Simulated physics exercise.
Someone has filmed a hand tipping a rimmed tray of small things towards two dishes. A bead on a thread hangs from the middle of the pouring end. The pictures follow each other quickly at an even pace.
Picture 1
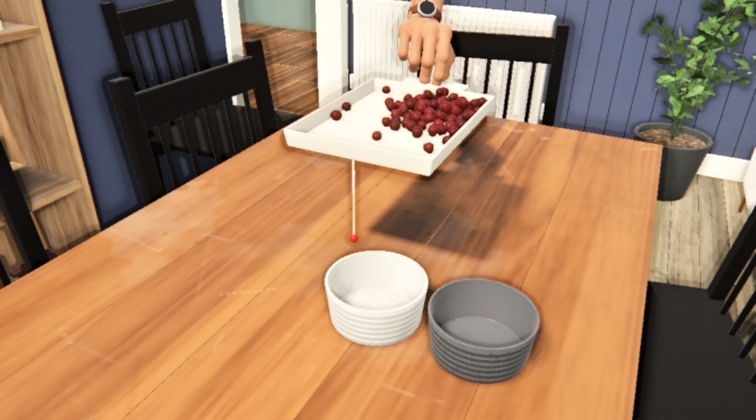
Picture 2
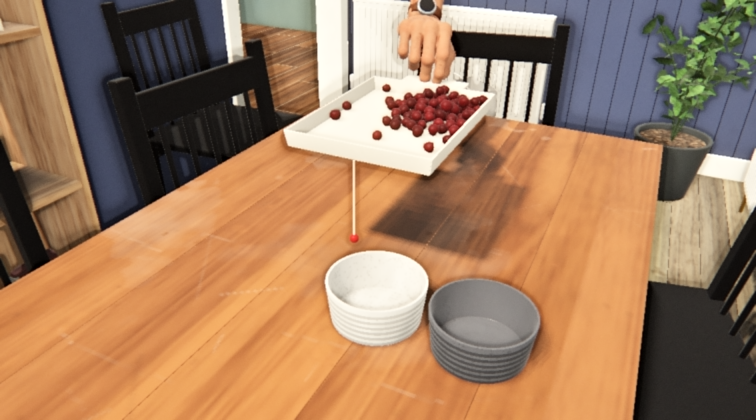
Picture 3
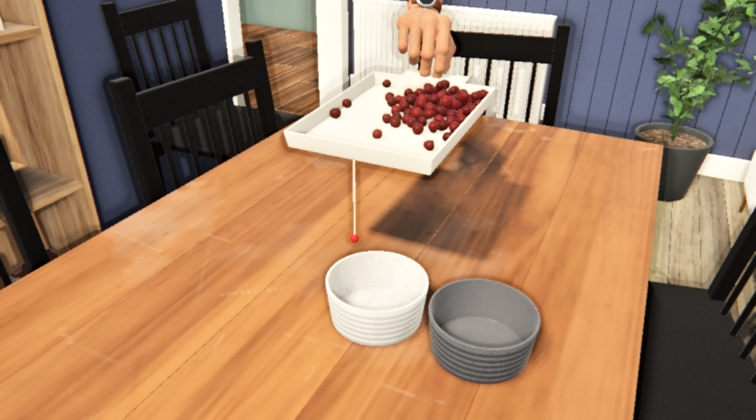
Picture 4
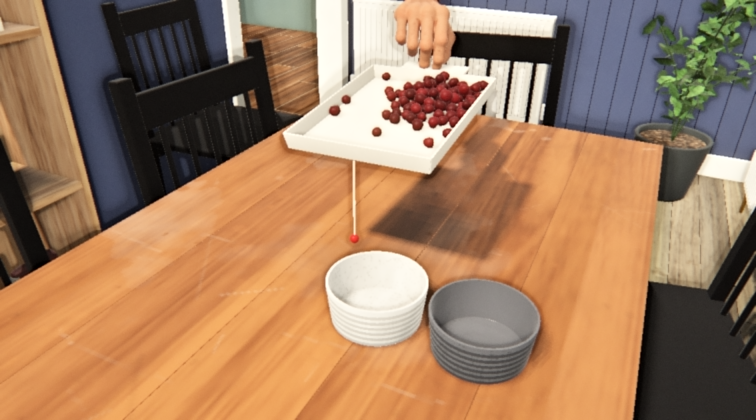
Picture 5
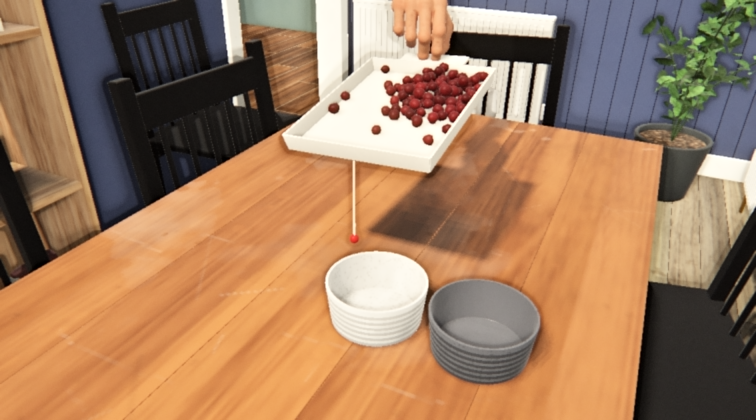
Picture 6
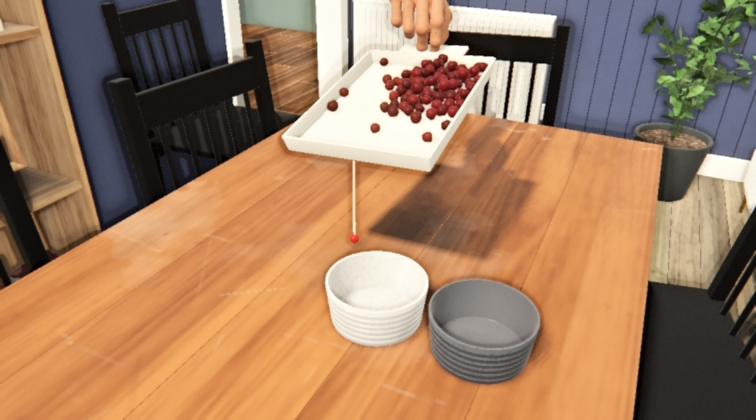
Hand slowly tilting a white tray of dried cherries above a wooden table with a white dish and a grey dish.
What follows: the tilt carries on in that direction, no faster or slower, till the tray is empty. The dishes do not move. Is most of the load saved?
The two hold under half of the load.
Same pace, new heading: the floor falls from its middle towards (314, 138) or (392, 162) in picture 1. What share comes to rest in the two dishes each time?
Roughly 0 per cent, and 90 per cent.
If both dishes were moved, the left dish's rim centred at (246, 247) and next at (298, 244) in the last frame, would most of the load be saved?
First above a half, then more than half.
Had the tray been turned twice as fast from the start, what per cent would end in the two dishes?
Roughly 10 in a hundred.
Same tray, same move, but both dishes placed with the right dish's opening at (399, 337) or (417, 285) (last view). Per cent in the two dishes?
About 10 and 60 per cent.
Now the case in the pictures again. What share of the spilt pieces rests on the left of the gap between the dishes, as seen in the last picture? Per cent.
About 100 per cent.
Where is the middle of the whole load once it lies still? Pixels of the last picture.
At about (292, 294).
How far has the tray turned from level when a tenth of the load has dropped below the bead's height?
Roughly 70°.
Soon after the last picture, tray tipped steeply; nearly all on the tray; a small part outside both; a stray few in the air.
A little later, tray tipped right over; most on the tray; a stray few in the left dish; a small part outside both; a small part in the air.
Later still, tray tipped past a quarter turn; a small part in the left dish; most outside both.
At rest, tray tipped past a quarter turn; none in the right dish; a small part in the left dish; most outside both.
